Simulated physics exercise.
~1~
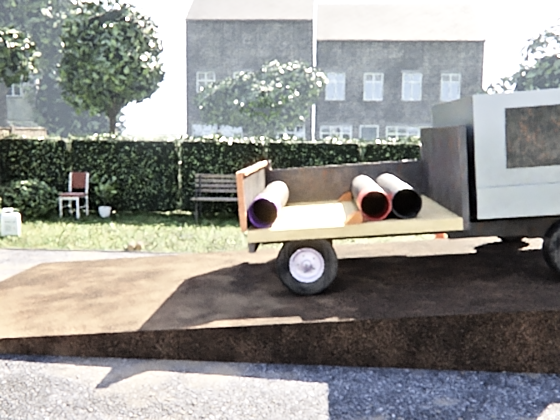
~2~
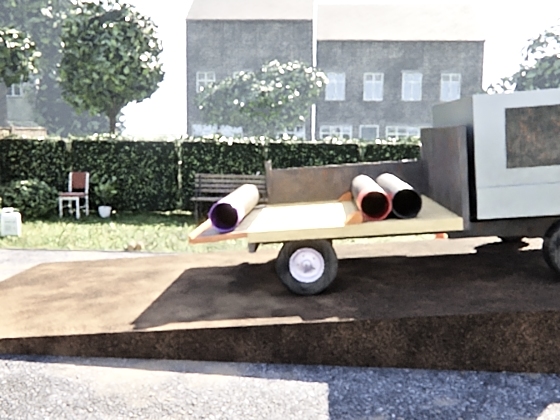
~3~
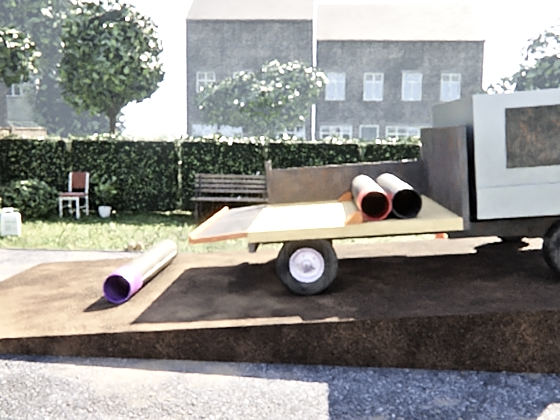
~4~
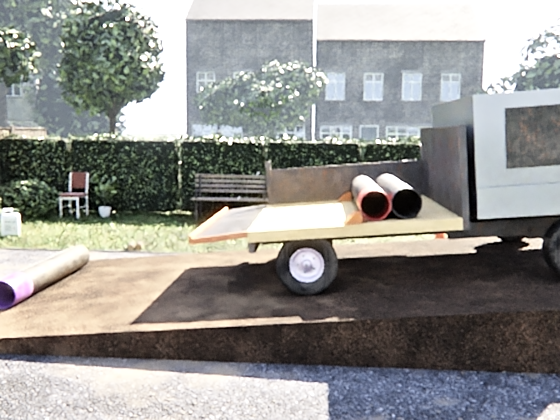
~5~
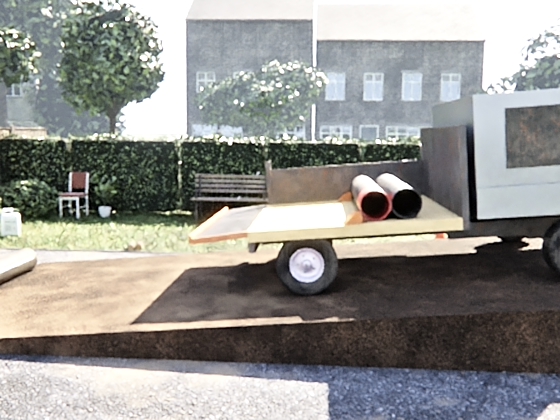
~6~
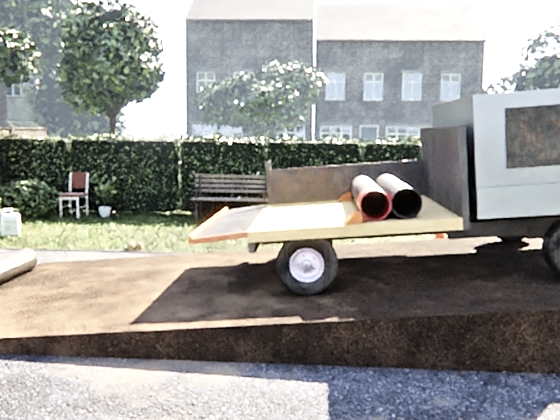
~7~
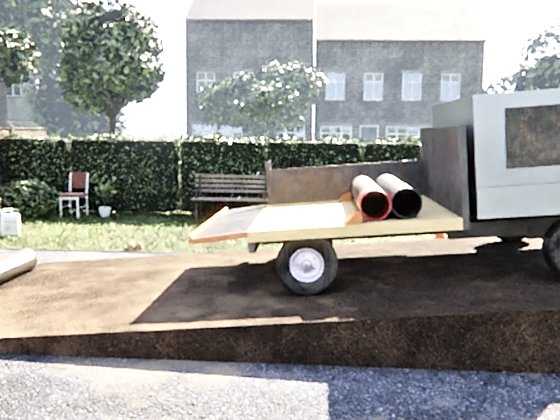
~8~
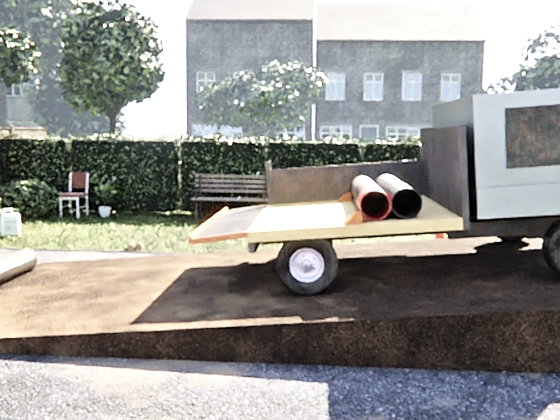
A pick-up's tailgate drops, and the purple pipe rolls off left while the others stay aboard.
